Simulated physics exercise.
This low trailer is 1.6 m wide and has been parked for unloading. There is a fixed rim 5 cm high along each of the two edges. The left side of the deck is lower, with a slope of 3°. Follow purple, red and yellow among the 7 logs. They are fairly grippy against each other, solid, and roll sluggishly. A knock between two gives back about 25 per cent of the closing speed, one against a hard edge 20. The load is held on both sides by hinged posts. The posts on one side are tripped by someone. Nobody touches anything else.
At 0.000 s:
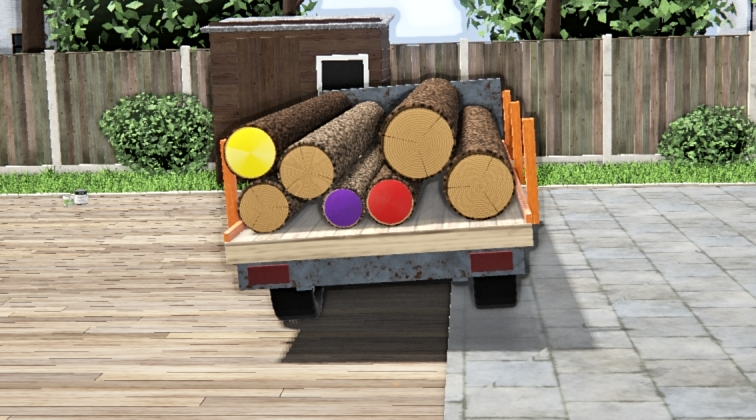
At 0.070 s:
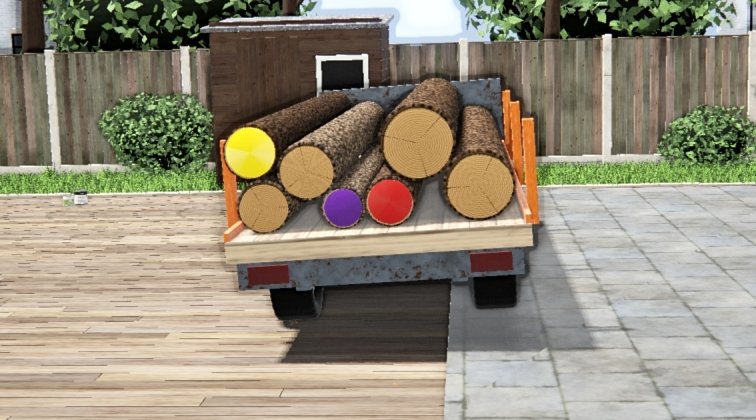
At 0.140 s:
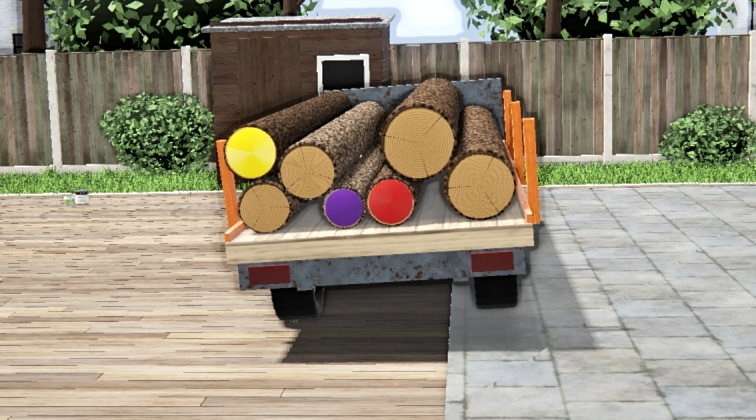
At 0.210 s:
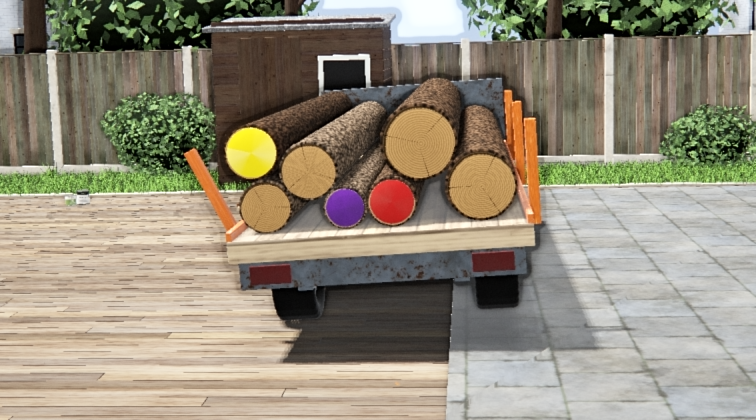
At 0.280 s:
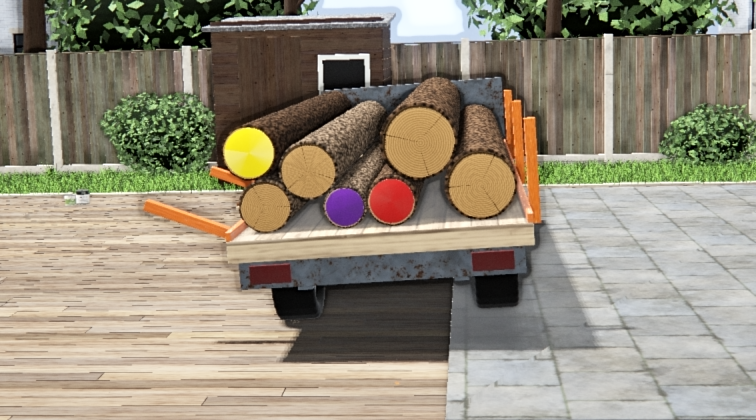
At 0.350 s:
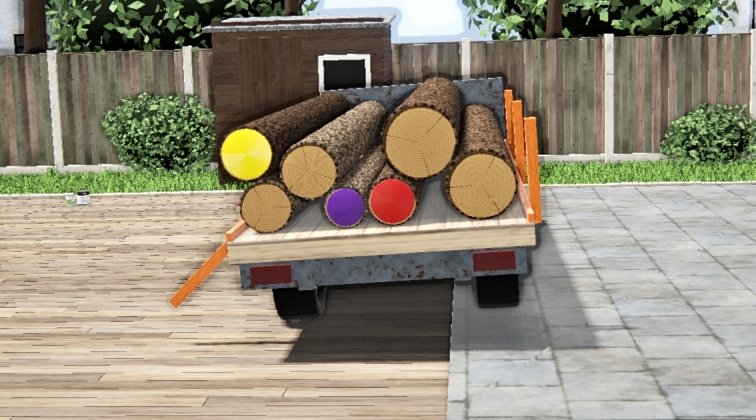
The orange posts on the left side of the trailer swung outward and down until they hung below the deck, while the stacked logs, with purple, red and yellow ends, barely moved.
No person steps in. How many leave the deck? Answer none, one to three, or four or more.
The answer is one to three.
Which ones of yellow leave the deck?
Yellow: Away.
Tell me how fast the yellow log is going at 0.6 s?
Roughly 1.0 m/s.
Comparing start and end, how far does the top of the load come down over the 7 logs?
About 0 cm.
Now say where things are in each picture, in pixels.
In the first picture, purple (343, 208), red (390, 202), yellow (250, 153); both sides upright; the deck slopes 3° down to the left; 4 of the 7 make up the bottom layer.
In the second picture, purple (343, 208), red (390, 202), yellow (250, 153); both sides upright.
In the third picture, purple (344, 208), red (391, 202), yellow (251, 153); both sides upright.
In the fourth picture, purple (345, 208), red (392, 201), yellow (251, 153); left posts out by 25°, tip at (193, 158).
In the fifth picture, purple (345, 207), red (392, 201), yellow (249, 153); left posts out by 65°, tip at (152, 207).
In the sixth picture, purple (345, 208), red (393, 201), yellow (246, 154); left posts out by 130°, tip at (178, 299).
By 0.6 s, purple is on the deck, 65 cm from the left edge; red is on the deck, 75 cm from the right edge; yellow is up on others, 5 cm from the left edge, rolling left; 0 gone from the deck.
By 0.7 s, yellow is dropping off the left side; as before, purple, red; 1 gone from the deck.
By 0.9 s, yellow is dropping off the left side; as before, purple, red; 1 gone from the deck.
Finally (2.8 s), purple is on the deck, 65 cm from the left edge; red is on the deck, 75 cm from the right edge; yellow is on the ground to the left; 1 gone from the deck.
